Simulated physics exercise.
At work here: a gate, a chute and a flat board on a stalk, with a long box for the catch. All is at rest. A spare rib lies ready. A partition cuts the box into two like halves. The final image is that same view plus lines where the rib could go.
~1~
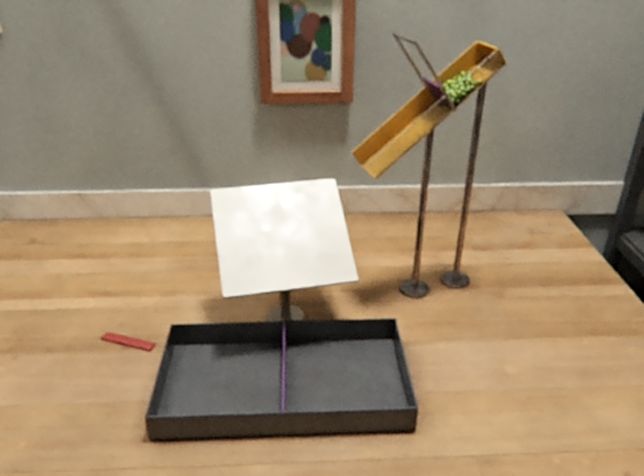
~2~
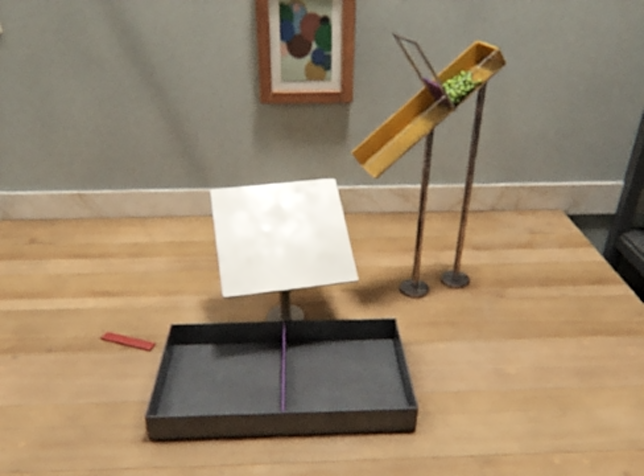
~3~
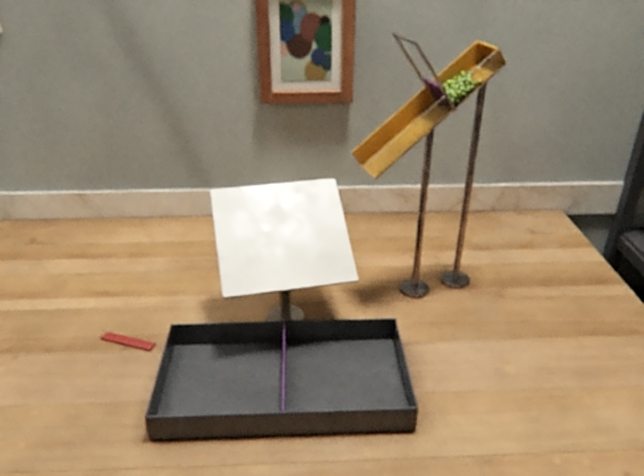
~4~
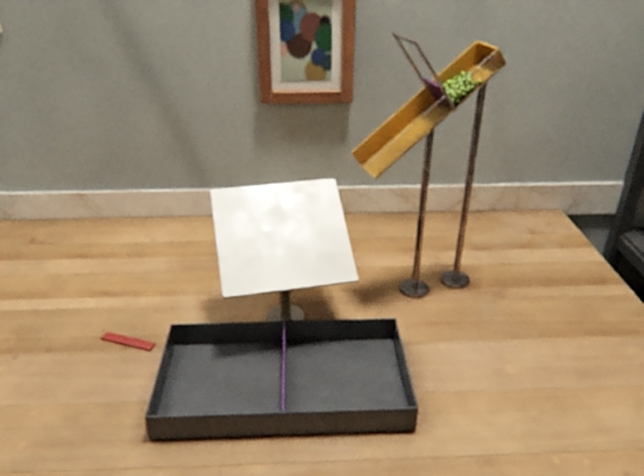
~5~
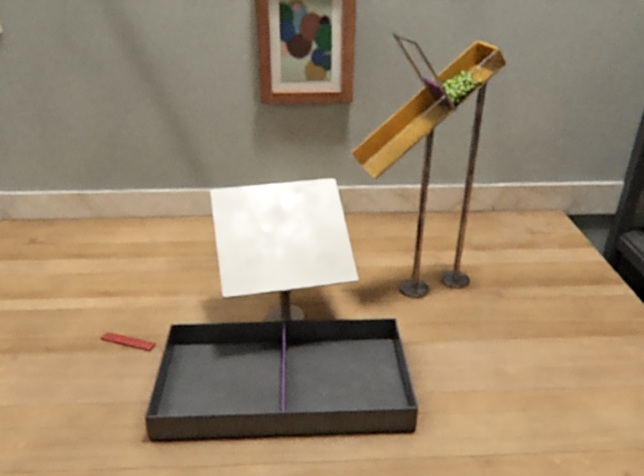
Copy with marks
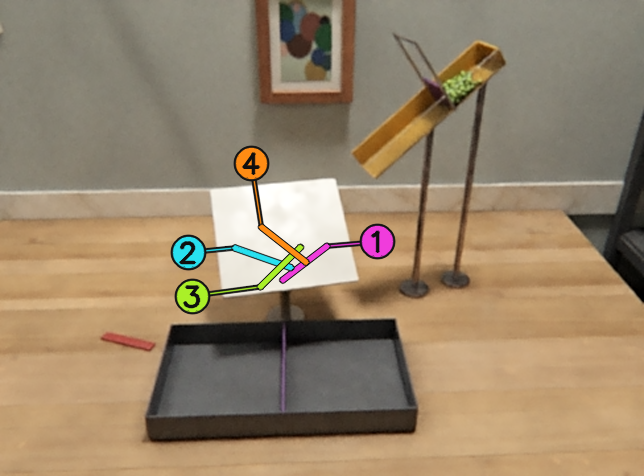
On a wooden tabletop, a raised yellow chute holds green peas behind a gate, near a tilted white board and a dark box split by a purple divider, with a red strip at left; nothing visibly moves.
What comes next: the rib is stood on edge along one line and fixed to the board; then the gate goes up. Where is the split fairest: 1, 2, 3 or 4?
Best: 3.
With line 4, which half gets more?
More lands on the right.
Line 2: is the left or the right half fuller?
Right.
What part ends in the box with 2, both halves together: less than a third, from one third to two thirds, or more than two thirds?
It is more than two thirds.
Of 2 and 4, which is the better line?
Here it is line 2.
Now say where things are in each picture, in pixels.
The first frame shows load behind the gate near (454, 91), dried peas; lip of the chute near (368, 172), sloping fairly steeply.
The second frame shows middle of the board near (283, 234), tilted fairly steeply; middle of its low edge near (292, 289); of its high edge near (274, 184).
The third frame shows front corners of the box near (145, 417) and (418, 408); front end of its middle wall near (283, 412); gate still shut near (433, 85).
The fourth frame shows middle of the load near (454, 91); lip near (368, 172).
The fifth frame shows middle of the load near (454, 91); lip near (368, 172).
On the marked copy, line 1 from (326, 246) to (282, 280); line 2 from (234, 247) to (290, 267); line 3 from (300, 247) to (260, 286); line 4 from (261, 227) to (306, 262).
With 1, of what is caught, the bulk in the left half, a small share in the right.
With 2, of what is caught, close to a quarter in the left half, the bulk in the right.
With 3, of what is caught, close to half in the left half, close to half in the right.
With 4, of what is caught, only a few in the left half, all but a few in the right.
